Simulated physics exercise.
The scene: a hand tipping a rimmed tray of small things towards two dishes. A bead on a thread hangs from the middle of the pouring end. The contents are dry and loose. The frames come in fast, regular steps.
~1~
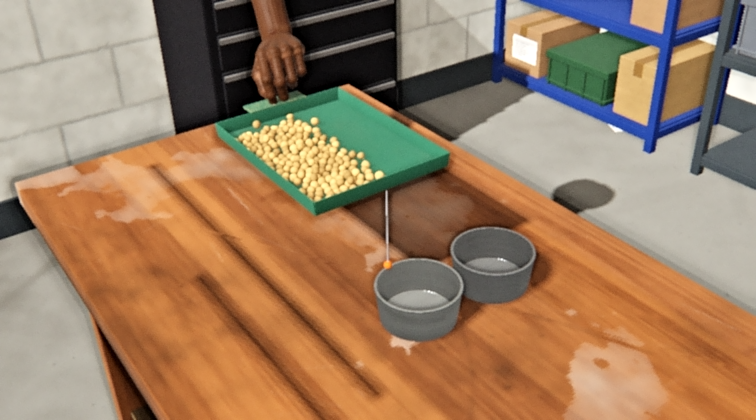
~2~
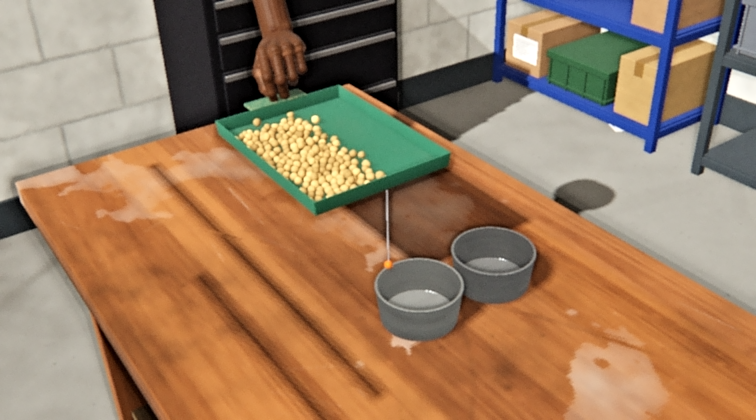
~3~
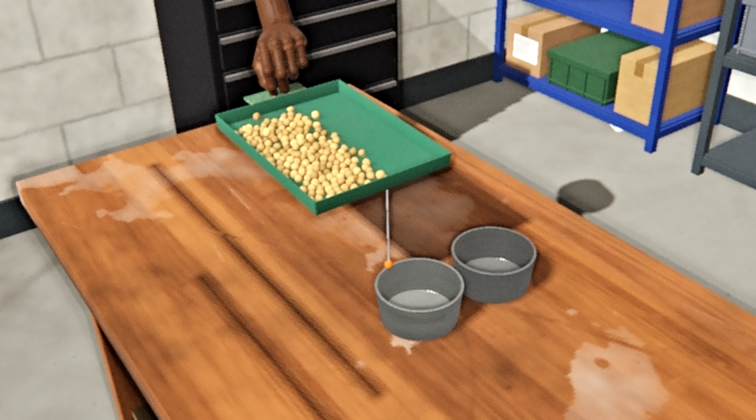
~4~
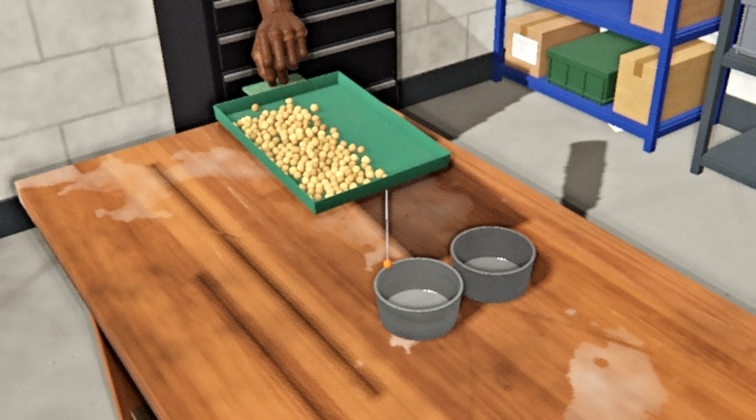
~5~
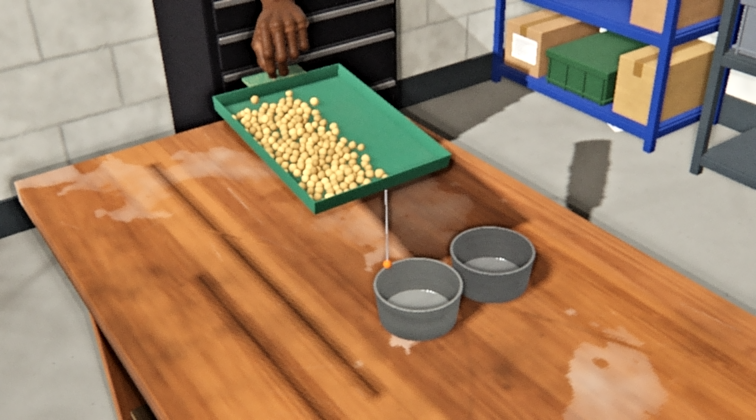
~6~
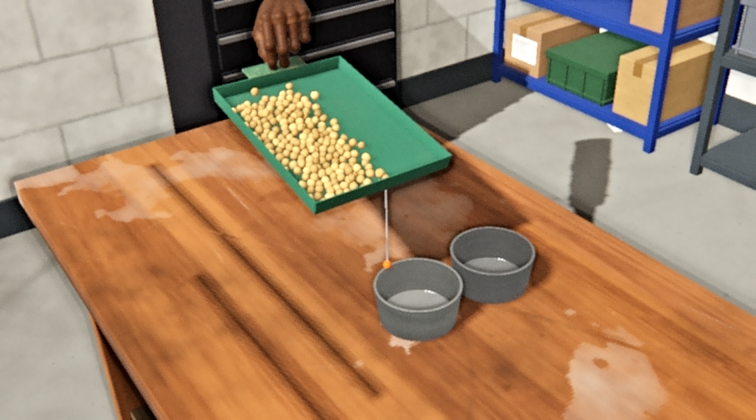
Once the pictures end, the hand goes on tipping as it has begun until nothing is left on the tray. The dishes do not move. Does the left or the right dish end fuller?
Fuller: The left dish.
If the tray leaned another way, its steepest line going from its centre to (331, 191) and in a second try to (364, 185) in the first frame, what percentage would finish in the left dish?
The first gives 10 %, the second 30 %.
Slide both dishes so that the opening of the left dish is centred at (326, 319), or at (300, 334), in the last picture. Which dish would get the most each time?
At the first place the dish on the right, at the second the right one.
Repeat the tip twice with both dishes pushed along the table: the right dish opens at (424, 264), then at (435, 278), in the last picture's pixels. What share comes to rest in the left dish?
First some 10, then 30 per cent.
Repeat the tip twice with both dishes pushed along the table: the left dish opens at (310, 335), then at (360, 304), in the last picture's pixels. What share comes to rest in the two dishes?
Roughly 50 per cent, and 60 per cent.
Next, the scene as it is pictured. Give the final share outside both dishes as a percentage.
It comes to 50 per cent or so.
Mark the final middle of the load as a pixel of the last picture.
Around (421, 329).
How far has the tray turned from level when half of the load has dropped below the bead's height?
Around 110° of tilt.
Soon, tray tipped steeply; nearly all on the tray; a stray few in the air.
A while on, tray tipped right over; nearly all on the tray; a stray few outside both.
Towards the end, tray tipped past a quarter turn; about half in the left dish; a small part in the right dish; about half outside both.
Finally, tray tipped past a quarter turn; about half in the left dish; a small part in the right dish; about half outside both.
